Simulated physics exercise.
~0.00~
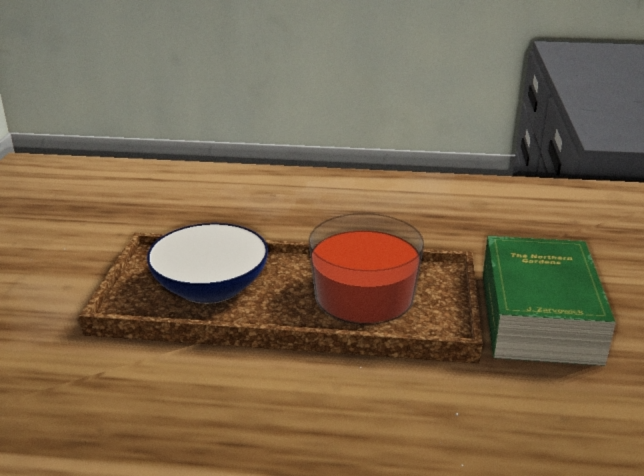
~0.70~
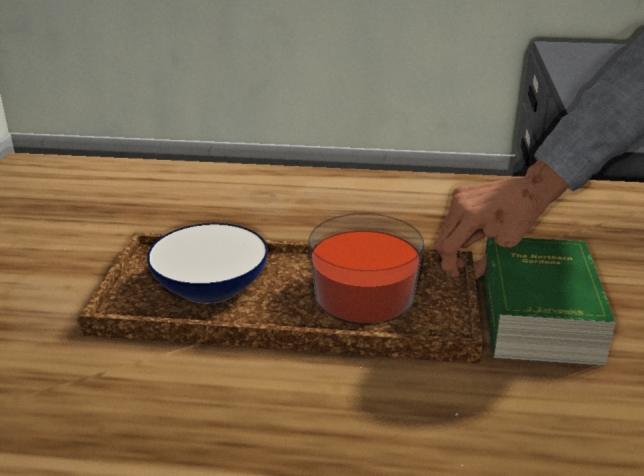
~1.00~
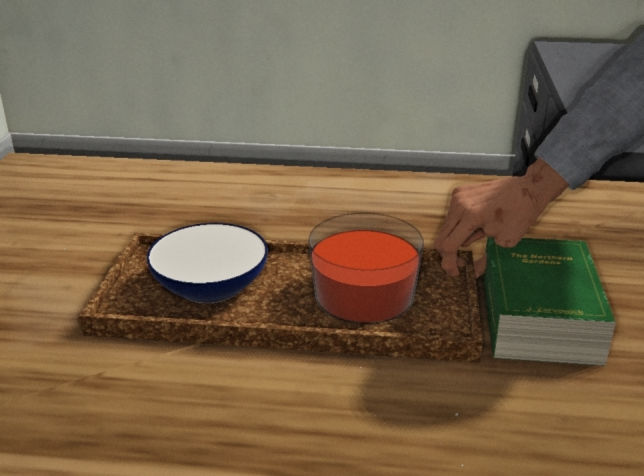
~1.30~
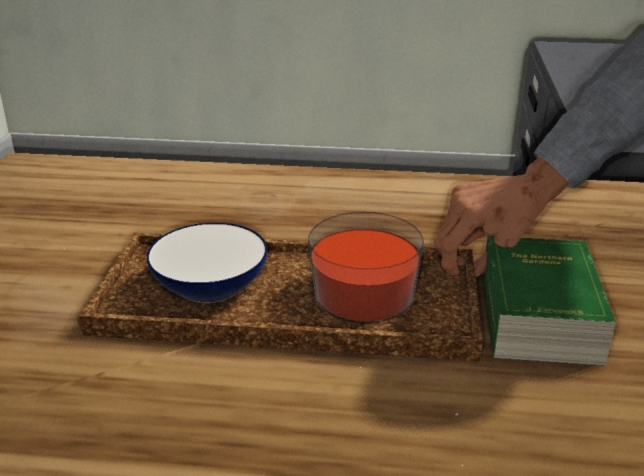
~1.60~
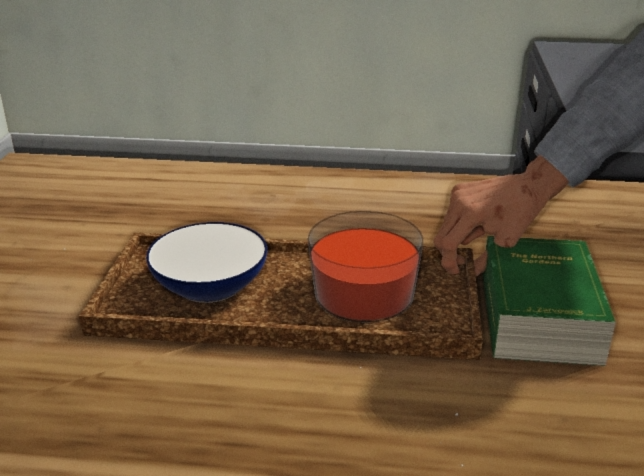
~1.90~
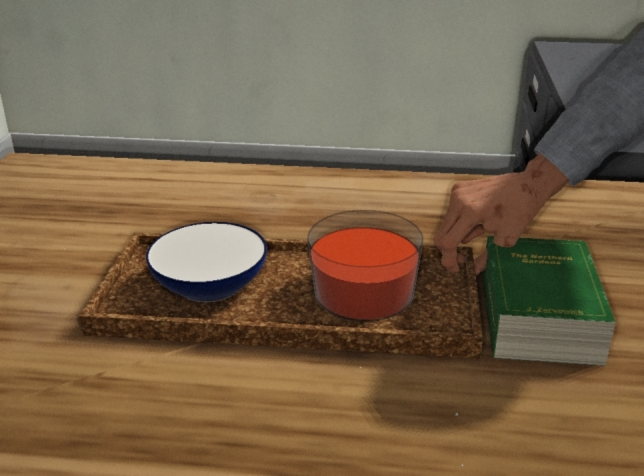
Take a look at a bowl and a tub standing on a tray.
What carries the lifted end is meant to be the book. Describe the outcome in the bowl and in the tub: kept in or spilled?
Bowl: Some goes over; tub: Nothing goes over.
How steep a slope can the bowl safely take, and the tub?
Slopes: Near 4° then near 20°.
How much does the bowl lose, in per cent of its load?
My estimate is close to 24 percent.
After 2.6 s, the tray slopes by about 5°; bowl, some has gone over its rim; tub, nothing has left it.
After 3.4 s, the tray slopes by about 10°; bowl, some has gone over its rim; tub, nothing has left it.
After 4.6 s, the tray slopes by about 8°, resting on the book; bowl, some has gone over its rim; tub, nothing has left it.
